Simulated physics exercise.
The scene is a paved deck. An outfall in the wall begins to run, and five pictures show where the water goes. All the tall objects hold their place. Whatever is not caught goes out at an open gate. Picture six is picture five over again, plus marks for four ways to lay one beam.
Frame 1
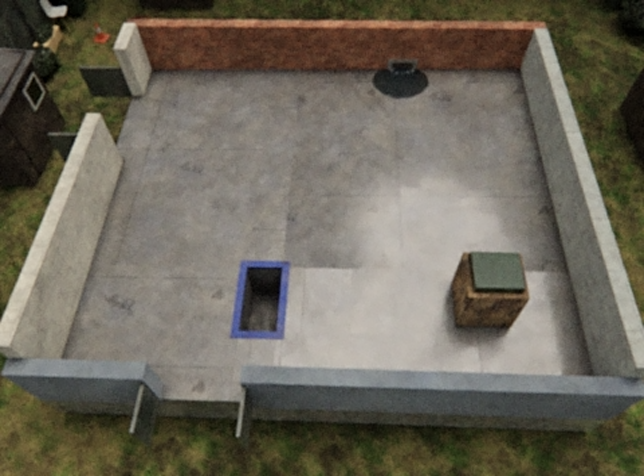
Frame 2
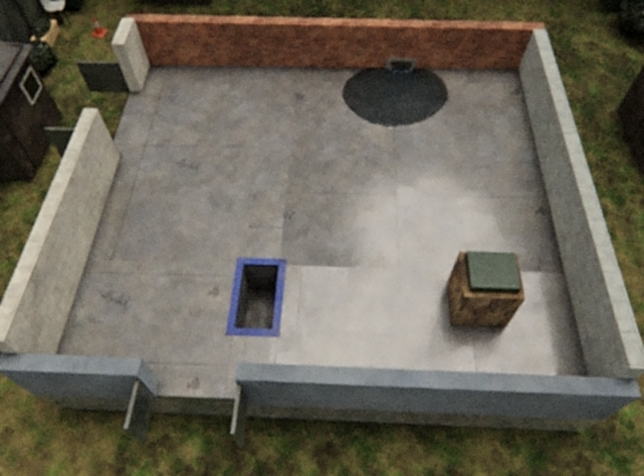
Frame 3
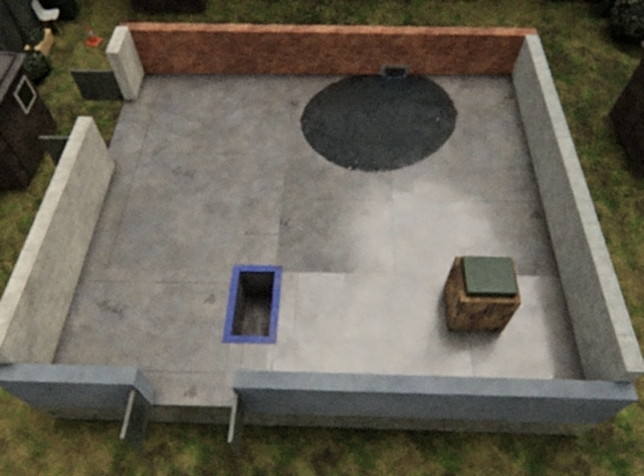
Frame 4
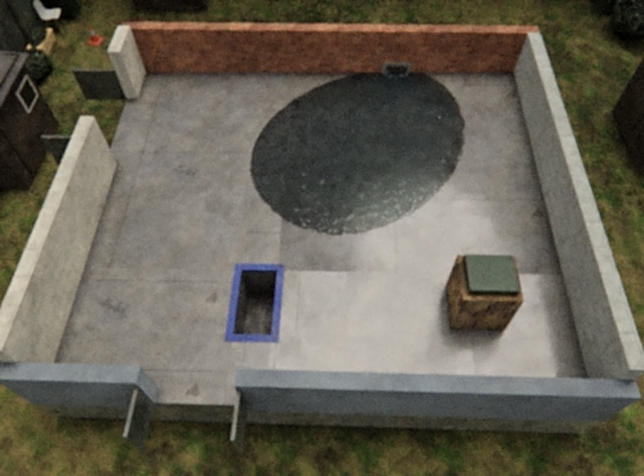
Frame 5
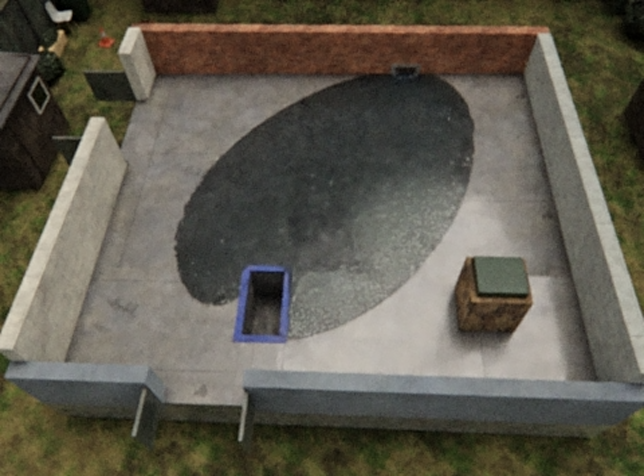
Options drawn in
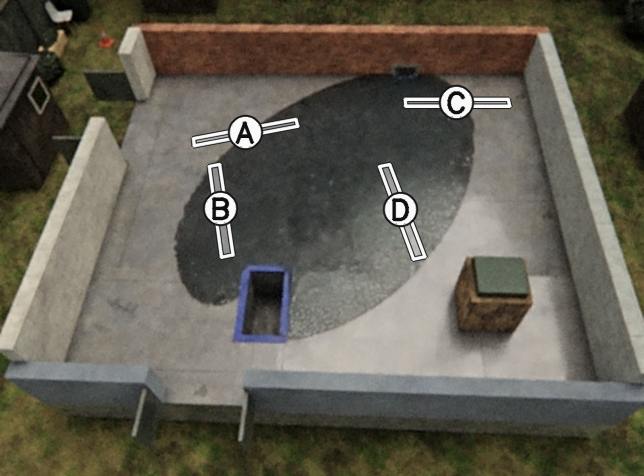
We see a walled paved deck with a wooden crate and a blue-edged drain as dark water spreads from an outfall at the far brick wall, widening toward the near left until it reaches the drain and enters it.
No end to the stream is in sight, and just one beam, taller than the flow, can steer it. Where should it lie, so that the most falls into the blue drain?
B beats the others.
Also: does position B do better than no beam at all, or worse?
Position B is better.
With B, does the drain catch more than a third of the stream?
Yes, it does.
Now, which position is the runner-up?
Position A.
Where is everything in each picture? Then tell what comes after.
Outfall at (402, 65); blue drain at (261, 298); open gate at (207, 385); open gate at (134, 127); water covers 1 % of the ground and shows as far out as (385, 91); blue drain still dry.
Water covers 5 % of the ground and shows as far out as (381, 121); blue drain still dry.
Water covers 11 % of the ground and shows as far out as (377, 171); blue drain still dry.
Water covers 22 % of the ground and shows as far out as (326, 230); blue drain still dry.
Water covers 36 % of the ground and shows as far out as (192, 283); blue drain taking water.
On the marked copy, A from (193, 142) to (296, 122); B from (214, 165) to (227, 256); C from (405, 102) to (508, 102); D from (384, 165) to (419, 257).
With A, about 34 % of the stream runs into the blue drain, about 62 % out by the gates.
With B, about 56 % of the stream runs into the blue drain, about 37 % out by the gates.
With C, about 23 % of the stream runs into the blue drain, about 71 % out by the gates.
With D, about 21 % of the stream runs into the blue drain, about 73 % out by the gates.
